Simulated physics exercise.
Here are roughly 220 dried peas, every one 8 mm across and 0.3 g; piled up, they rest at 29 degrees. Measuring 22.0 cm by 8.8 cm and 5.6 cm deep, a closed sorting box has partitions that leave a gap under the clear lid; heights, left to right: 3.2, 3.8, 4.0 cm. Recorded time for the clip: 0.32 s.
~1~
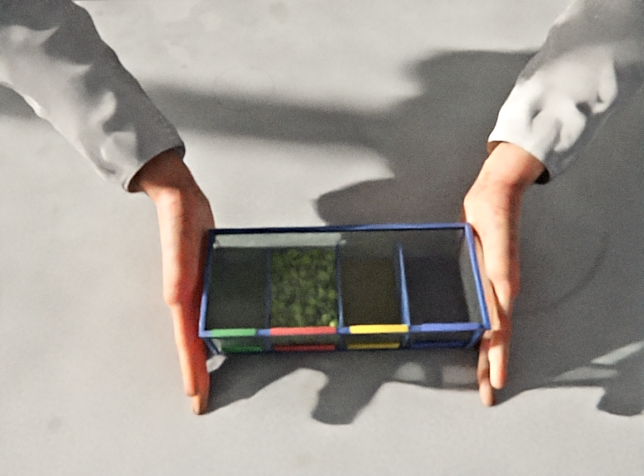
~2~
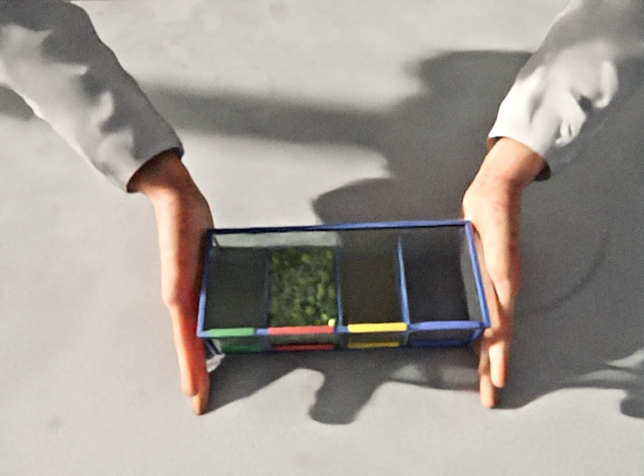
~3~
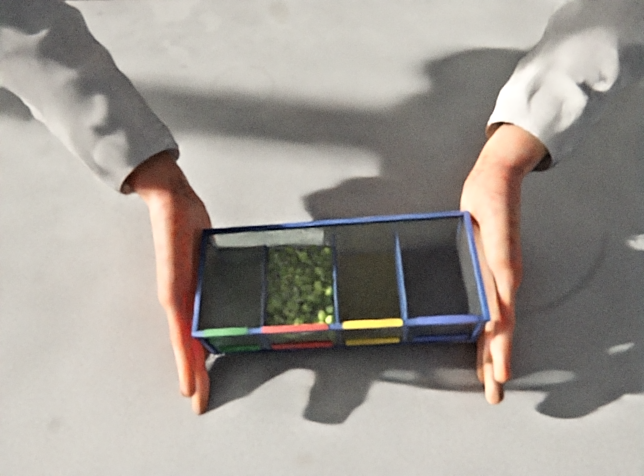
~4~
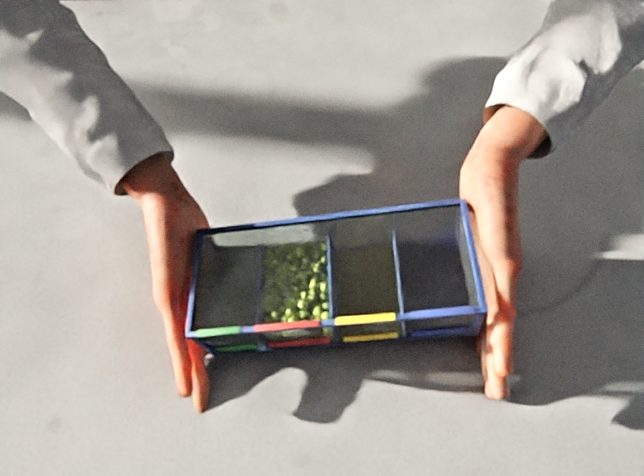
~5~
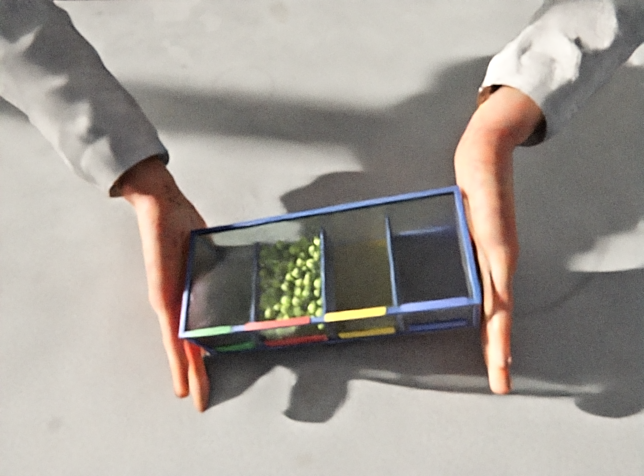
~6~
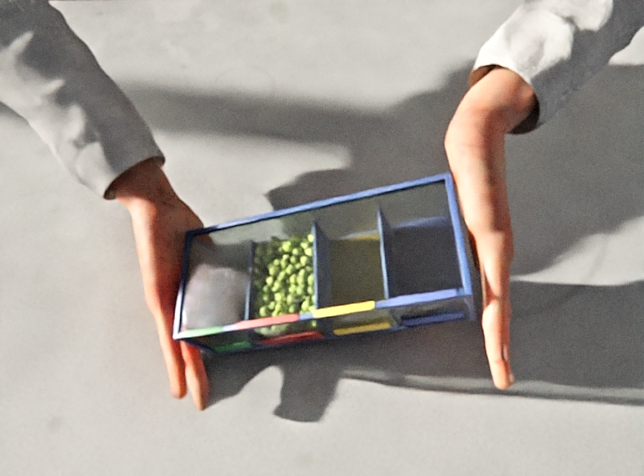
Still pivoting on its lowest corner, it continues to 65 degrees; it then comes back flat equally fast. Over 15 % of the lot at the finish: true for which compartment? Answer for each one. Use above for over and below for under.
Verdicts: Red above, blue below, green above, yellow below.
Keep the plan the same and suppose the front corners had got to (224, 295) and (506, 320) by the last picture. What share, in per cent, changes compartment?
Near 10 %.
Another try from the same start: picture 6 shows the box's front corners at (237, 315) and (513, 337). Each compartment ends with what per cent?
Red 85, blue 0, green 0, yellow 15.
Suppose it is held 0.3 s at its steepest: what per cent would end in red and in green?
That would leave red with 80 percent and green with 20 percent.
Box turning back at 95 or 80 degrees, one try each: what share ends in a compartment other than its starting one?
About 80 and about 45 per cent, in that order.
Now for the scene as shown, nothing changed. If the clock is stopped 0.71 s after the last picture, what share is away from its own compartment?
About 10 percent.
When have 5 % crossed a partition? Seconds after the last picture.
Reading: T about 0.65 s.
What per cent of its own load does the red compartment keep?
I'd put it at roughly 80 per cent.
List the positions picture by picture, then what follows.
The first picture shows box tilt 0 degrees, front corners at (205, 332) and (485, 325); red 100 %.
The second picture shows box tilt 1 degrees, front corners at (203, 332) and (485, 323).
The third picture shows box tilt 5 degrees, front corners at (198, 333) and (484, 316), lowest corner left front.
The fourth picture shows box tilt 10 degrees, front corners at (192, 333) and (481, 308), lowest corner left front.
The fifth picture shows box tilt 15 degrees, front corners at (186, 333) and (475, 299), lowest corner left front.
The sixth picture shows box tilt 20 degrees, front corners at (180, 334) and (466, 290), lowest corner left front; red 100 %.
Then, 0.71 s after the last picture, tilt 63 degrees; red 90 %, green 10 %.
Then, 1.19 s after the last picture, tilt 26 degrees; red 80 %, green 20 %.
Then, 1.73 s after the last picture, tilt 0 degrees; red 80 %, green 20 %.
In the end, red 80 %, blue 0 %, green 20 %, yellow 0 %.
